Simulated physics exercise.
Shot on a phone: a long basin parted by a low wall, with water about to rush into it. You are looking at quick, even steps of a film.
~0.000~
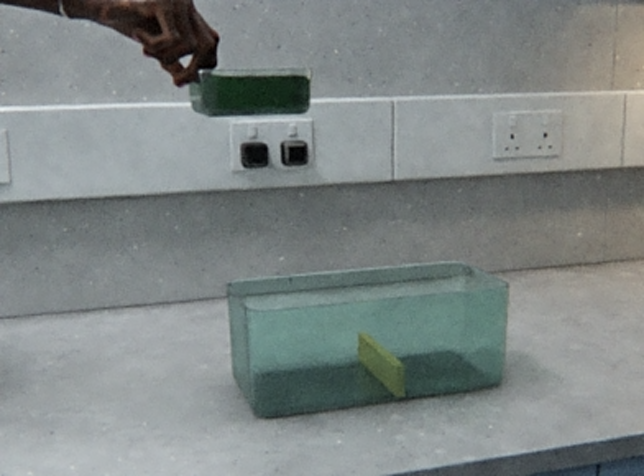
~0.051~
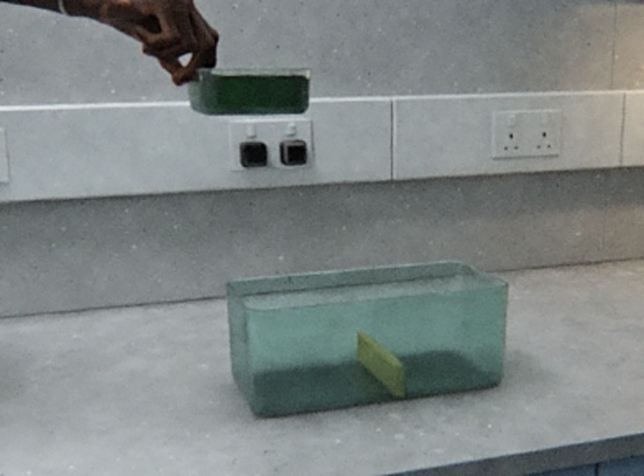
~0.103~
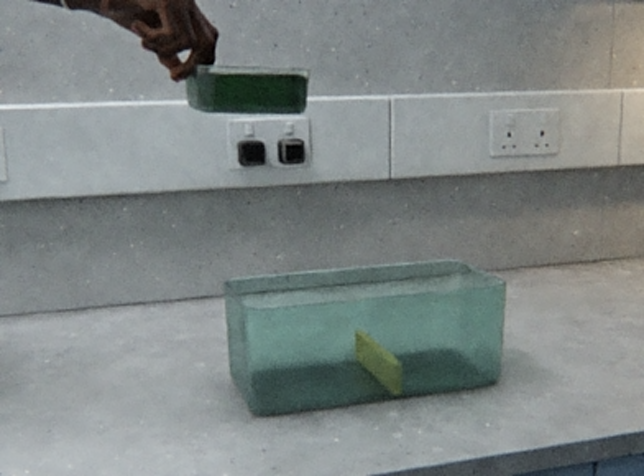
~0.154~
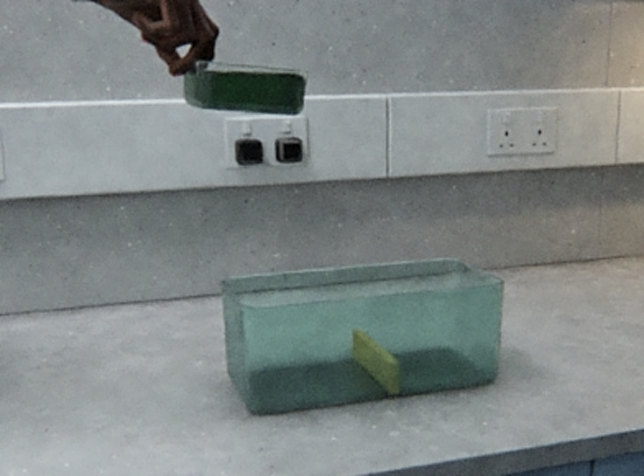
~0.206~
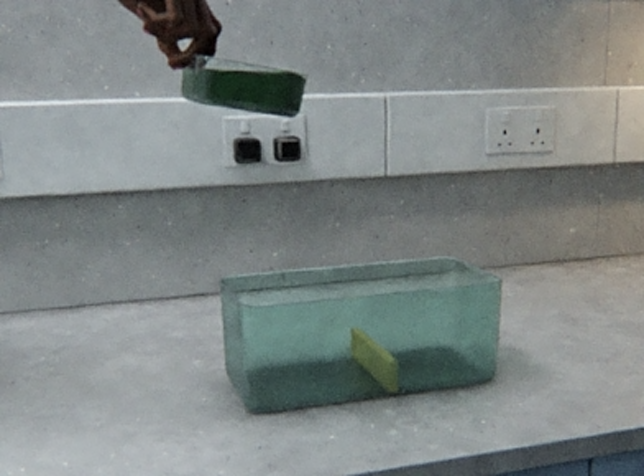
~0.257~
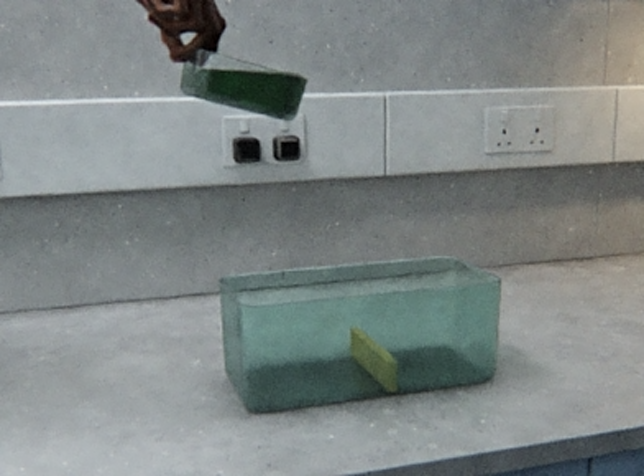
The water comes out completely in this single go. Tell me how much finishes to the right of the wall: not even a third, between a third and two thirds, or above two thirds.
It works out to between a third and two thirds.
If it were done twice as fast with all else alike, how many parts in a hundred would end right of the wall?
It comes to 20 per cent or so.
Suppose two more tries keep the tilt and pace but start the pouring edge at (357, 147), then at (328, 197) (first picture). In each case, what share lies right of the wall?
75 and 40 in a hundred.
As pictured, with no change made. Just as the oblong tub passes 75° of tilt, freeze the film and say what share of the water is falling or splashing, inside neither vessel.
That comes to near 60 percent.
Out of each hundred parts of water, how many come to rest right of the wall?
45 % or thereabouts.
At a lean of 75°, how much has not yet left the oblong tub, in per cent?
20 per cent, approximately.
A moment on, the oblong tub is tipped on its side and 20 per cent is still to pour, 13 is left of the wall and 8 right of it.
Next, the oblong tub is tipped right over and 2 per cent is still to pour, 41 is left of the wall and 45 right of it.
Then the oblong tub is tipped right over and 0 per cent is still to pour, 49 is left of the wall and 46 right of it.
Later the oblong tub is tipped right over and 0 per cent is still to pour, 49 is left of the wall and 47 right of it.
At rest 49 per cent lies left of the wall, 47 right of it and 4 outside.
